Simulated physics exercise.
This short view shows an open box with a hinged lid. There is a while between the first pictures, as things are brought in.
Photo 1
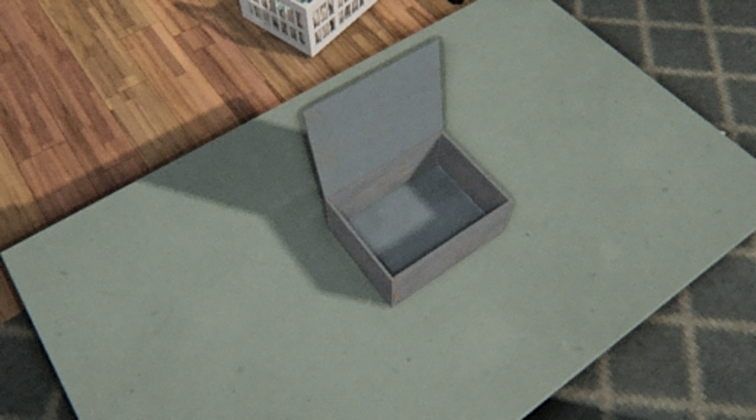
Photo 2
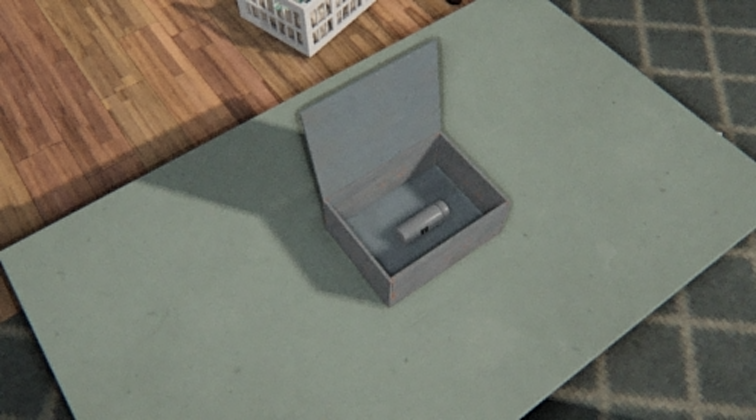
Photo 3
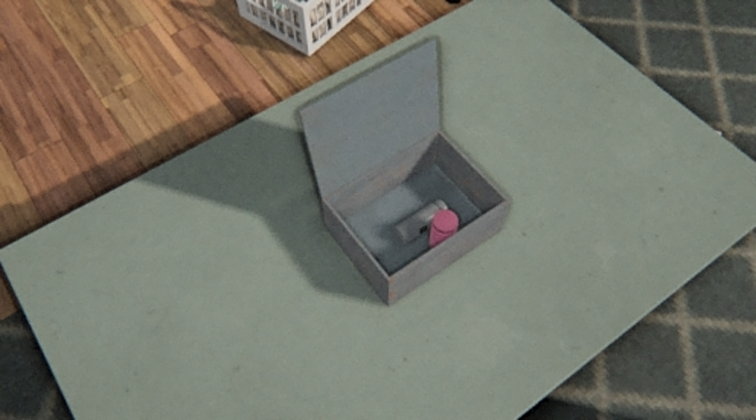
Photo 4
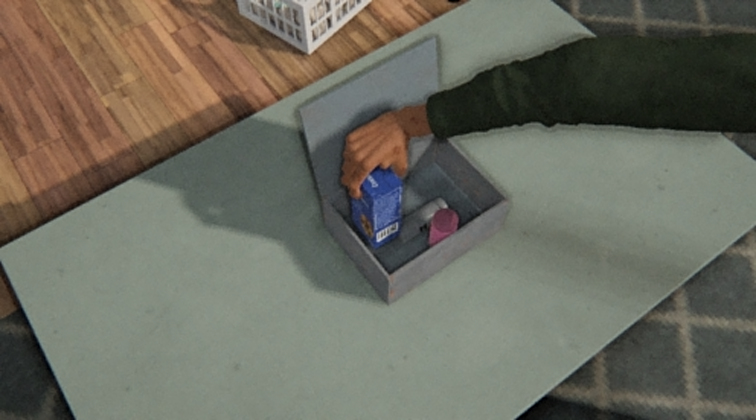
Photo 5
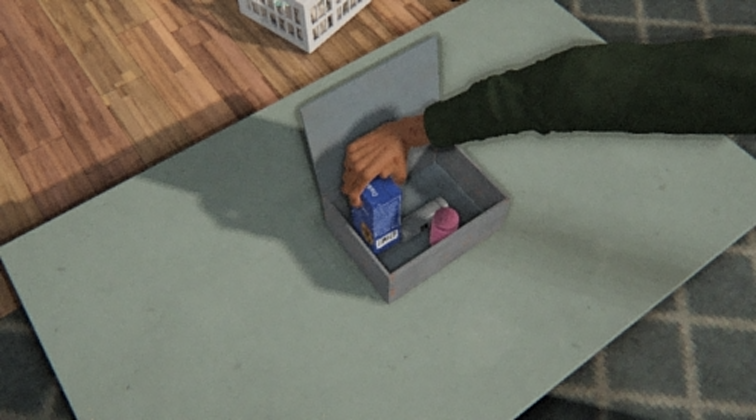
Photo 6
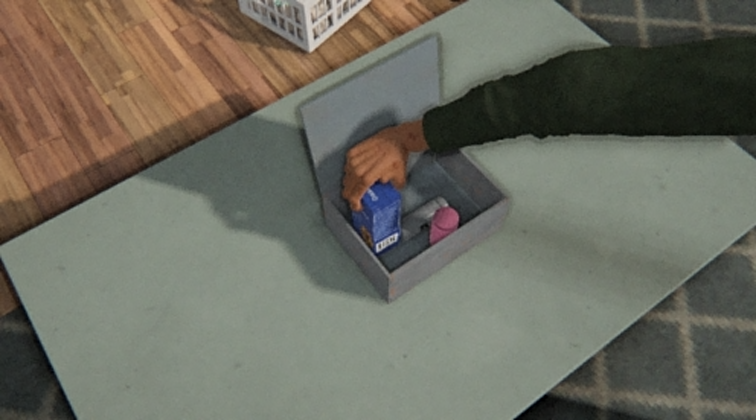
At the start, an open gray box with a raised lid sits empty on a pale green surface. A small gray cylinder appears inside, then a pink shaker beside it. Finally, a hand in a dark green sleeve reaches in from the right, lowering a blue carton slightly into the box's left side.
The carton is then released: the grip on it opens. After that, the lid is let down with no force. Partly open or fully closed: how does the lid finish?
Partly open.
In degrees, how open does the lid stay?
Roughly 55°.
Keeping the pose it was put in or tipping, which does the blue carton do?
In the end, the blue carton keeps its orientation.
Then, 1.10 s on from there, lid starting down.
Then, 1.40 s on from there, lid 74° above the rim.
Then, 1.70 s on from there, lid 56° above the rim.
Then, 4.00 s on from there, lid 57° above the rim.
In the end, lid 57° above the rim; all 3 unmoved. At the end, from the last picture's camera, blue carton near (376, 216).
